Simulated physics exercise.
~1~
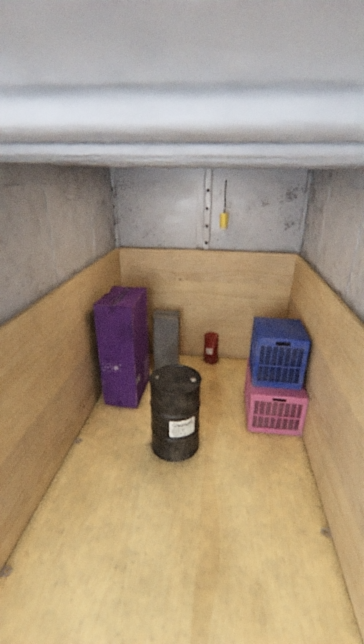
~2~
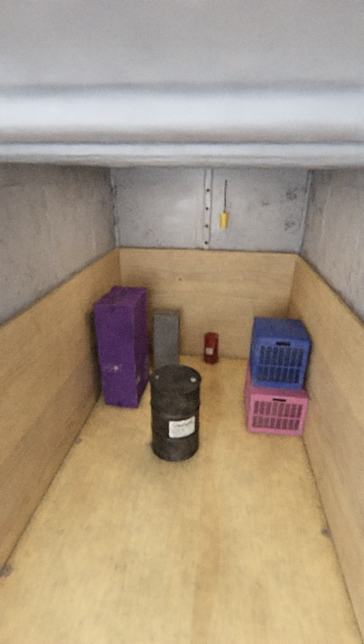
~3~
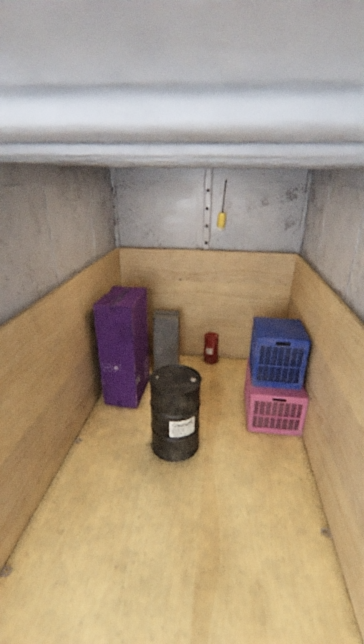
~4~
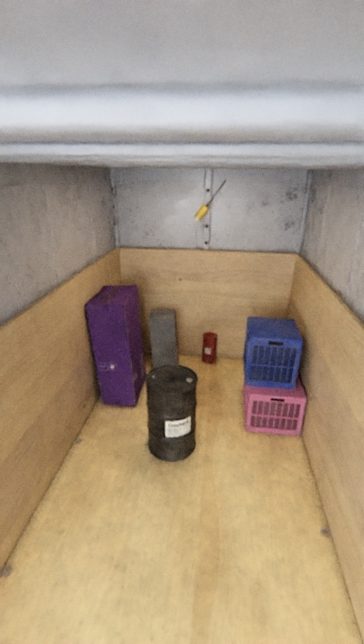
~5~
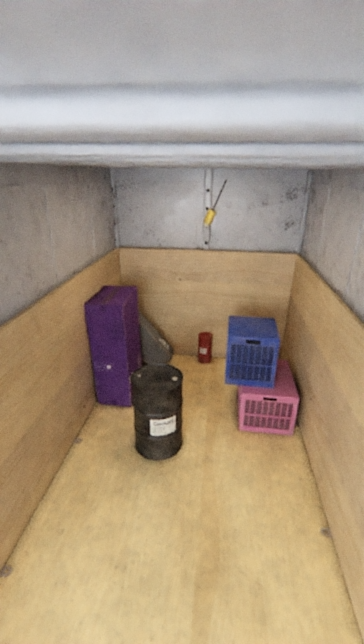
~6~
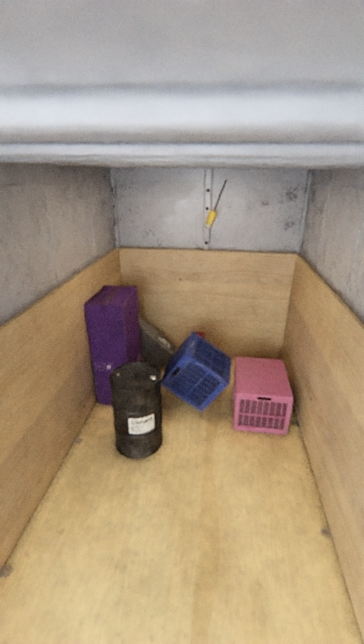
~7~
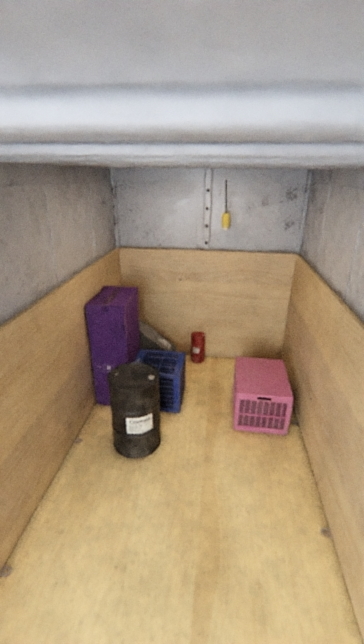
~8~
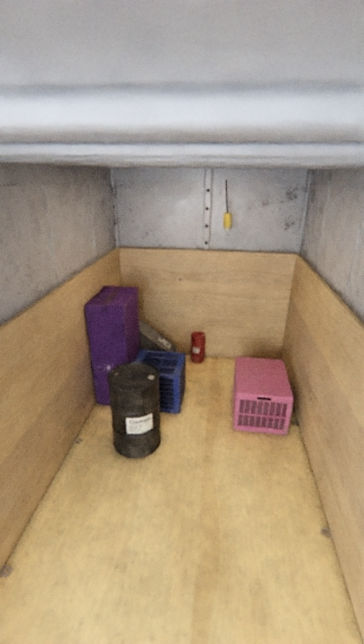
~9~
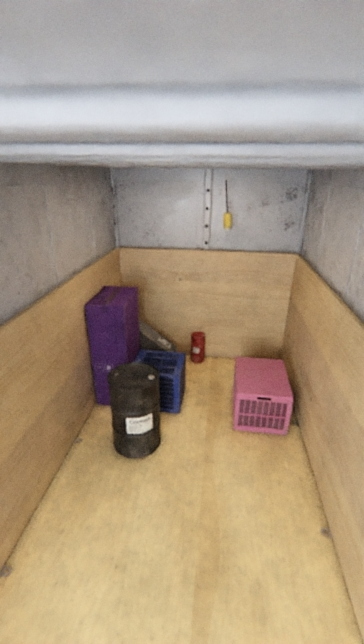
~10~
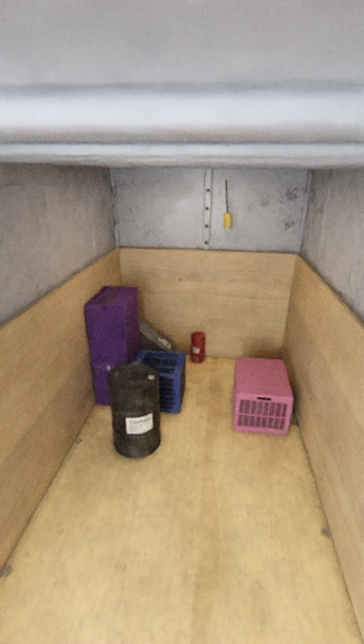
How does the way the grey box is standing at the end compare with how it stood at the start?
At the start the grey box stands upright, but by the end it has tipped over to the left and is leaning.
